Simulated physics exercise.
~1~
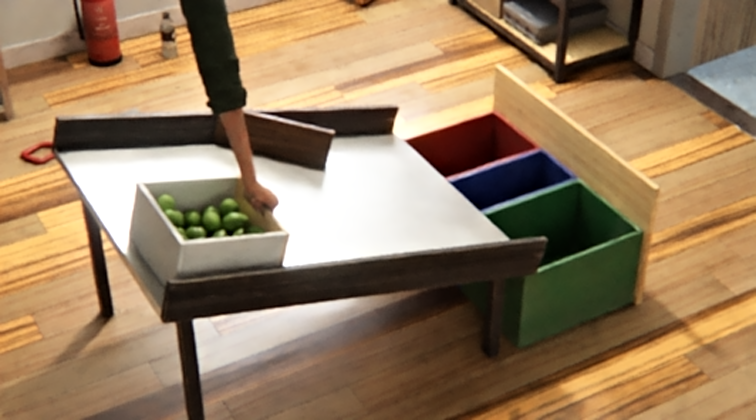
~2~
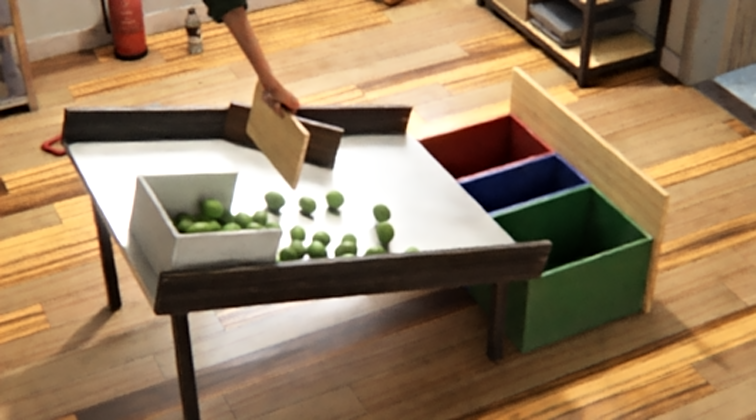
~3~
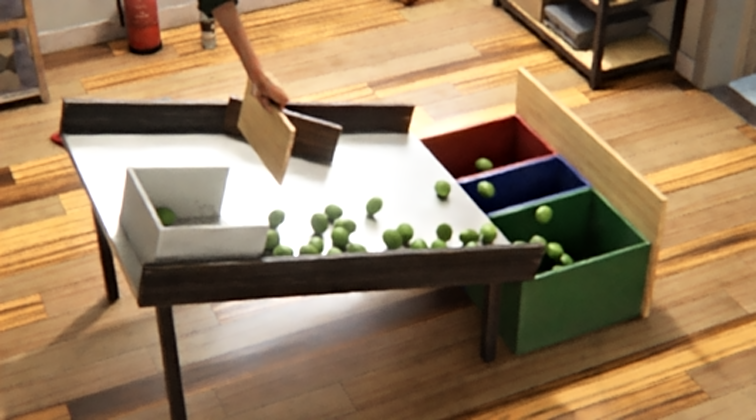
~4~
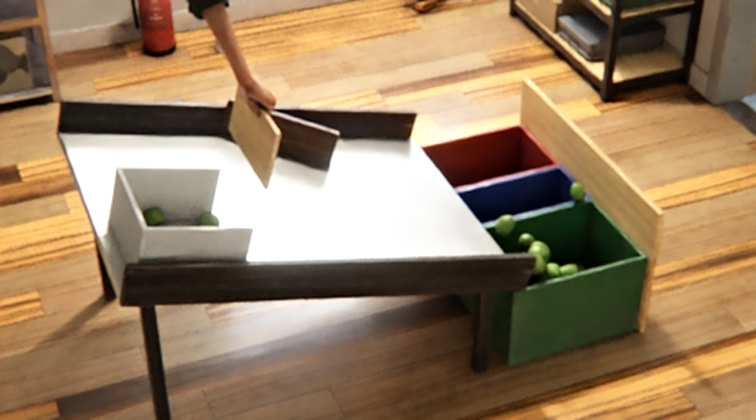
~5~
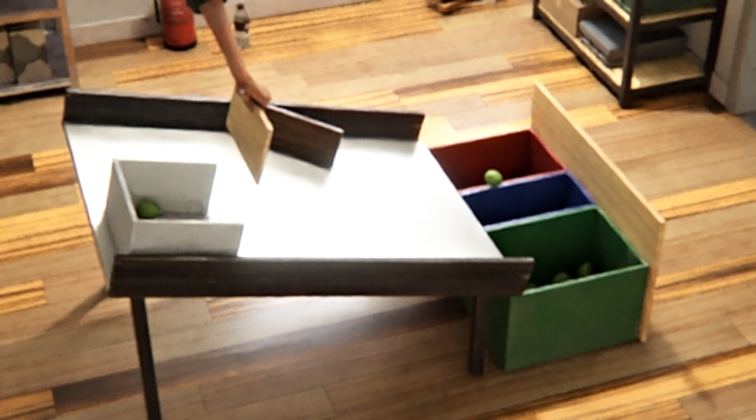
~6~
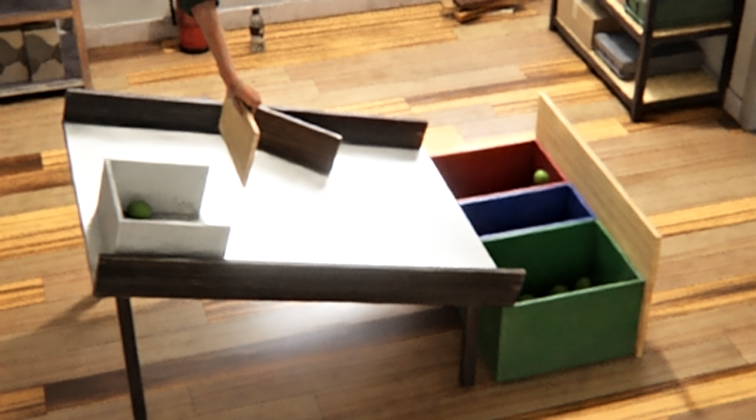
The clip opens on a sloping white table with dark rails, where a hand reaches to a white pen full of green limes beside red, blue and green bins on the floor. The hand lifts the pen's wooden gate clear and holds it near an angled board. Limes spill out and roll rightward across the table, many along the front rail. They drop off the right end, most into the nearest, green bin and a few into the blue and red ones. Finally the tabletop is clear, one lime remains in the pen, and another shows in the red bin.
